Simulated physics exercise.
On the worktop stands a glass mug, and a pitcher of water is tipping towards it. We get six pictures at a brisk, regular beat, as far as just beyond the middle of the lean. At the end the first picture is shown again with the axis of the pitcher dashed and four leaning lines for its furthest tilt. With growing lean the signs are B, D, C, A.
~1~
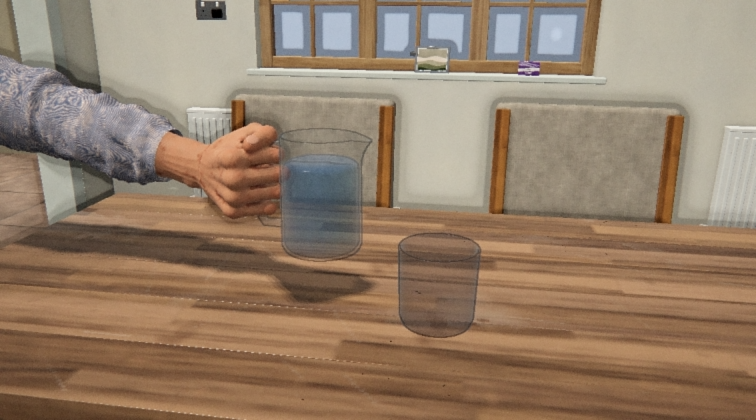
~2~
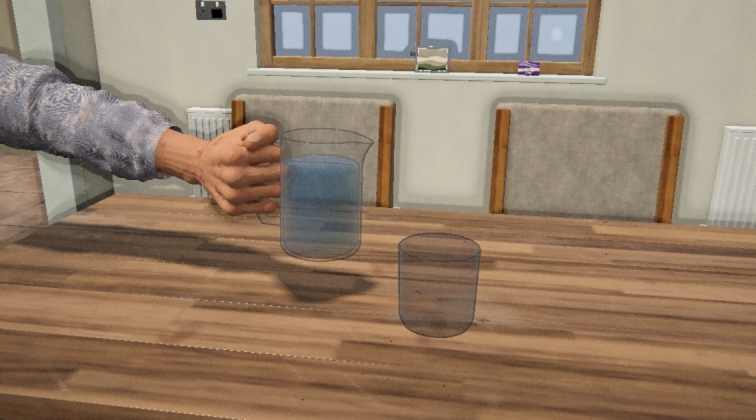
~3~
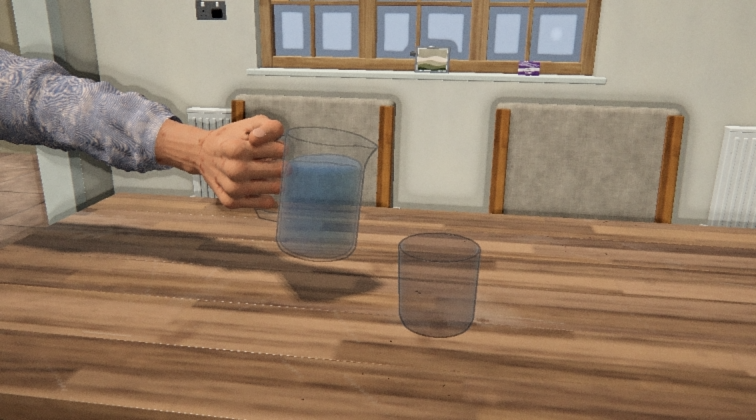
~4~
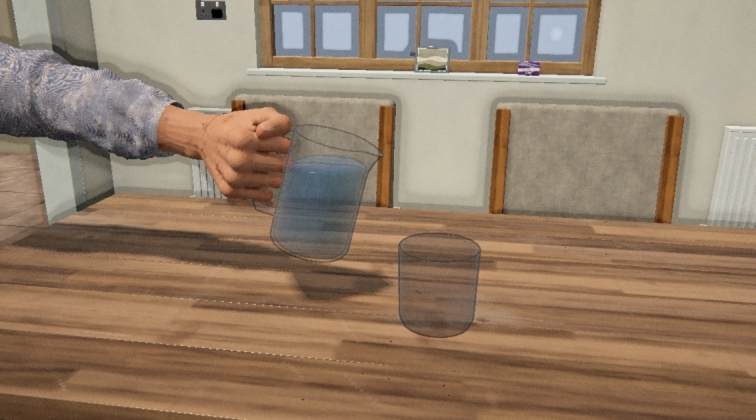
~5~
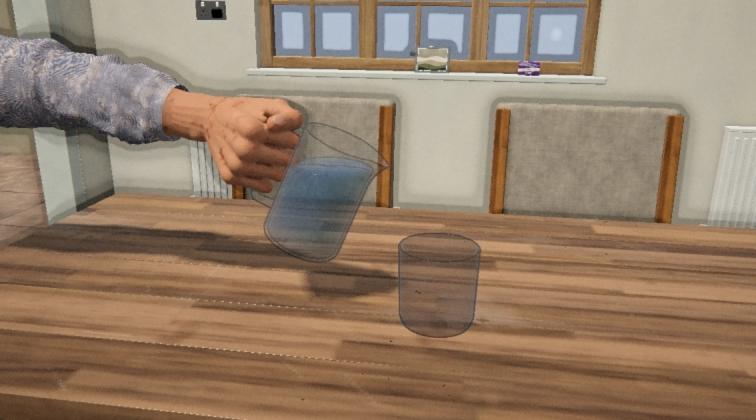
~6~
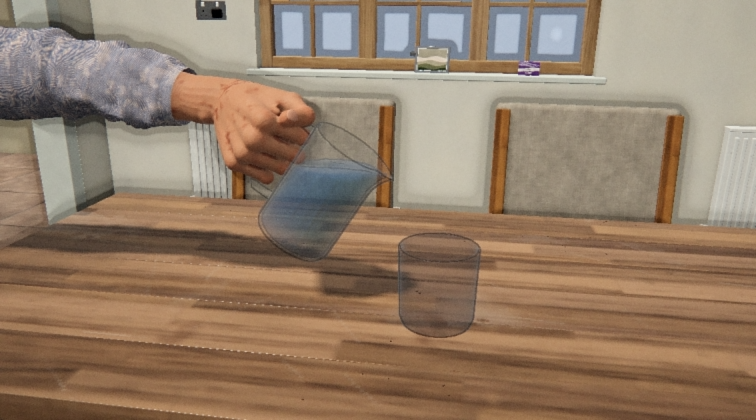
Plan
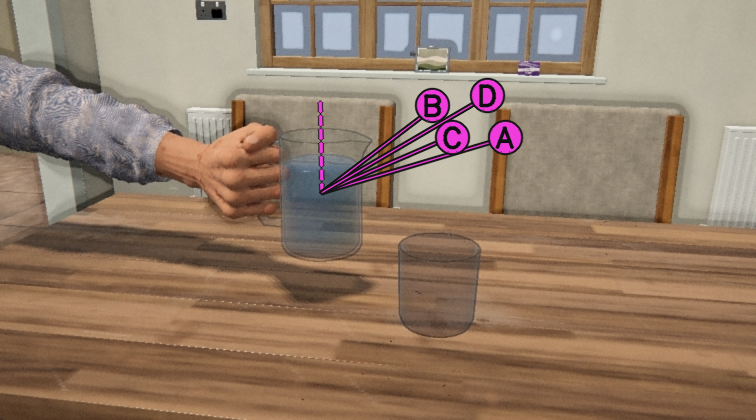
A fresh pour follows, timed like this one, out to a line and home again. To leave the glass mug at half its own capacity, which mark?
Best: A.
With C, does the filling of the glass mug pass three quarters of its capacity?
No, it does not.
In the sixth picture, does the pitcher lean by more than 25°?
Yes, it does.
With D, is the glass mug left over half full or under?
Under half.
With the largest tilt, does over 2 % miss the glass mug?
No, it does not.
On the marked copy, A at (489, 142); B at (420, 117); C at (435, 143); D at (472, 104).
With A, the glass mug ends with about 50 % of what it can hold.
With B, the glass mug ends with about 15 % of what it can hold.
With C, the glass mug ends with about 35 % of what it can hold.
With D, the glass mug ends with about 24 % of what it can hold.
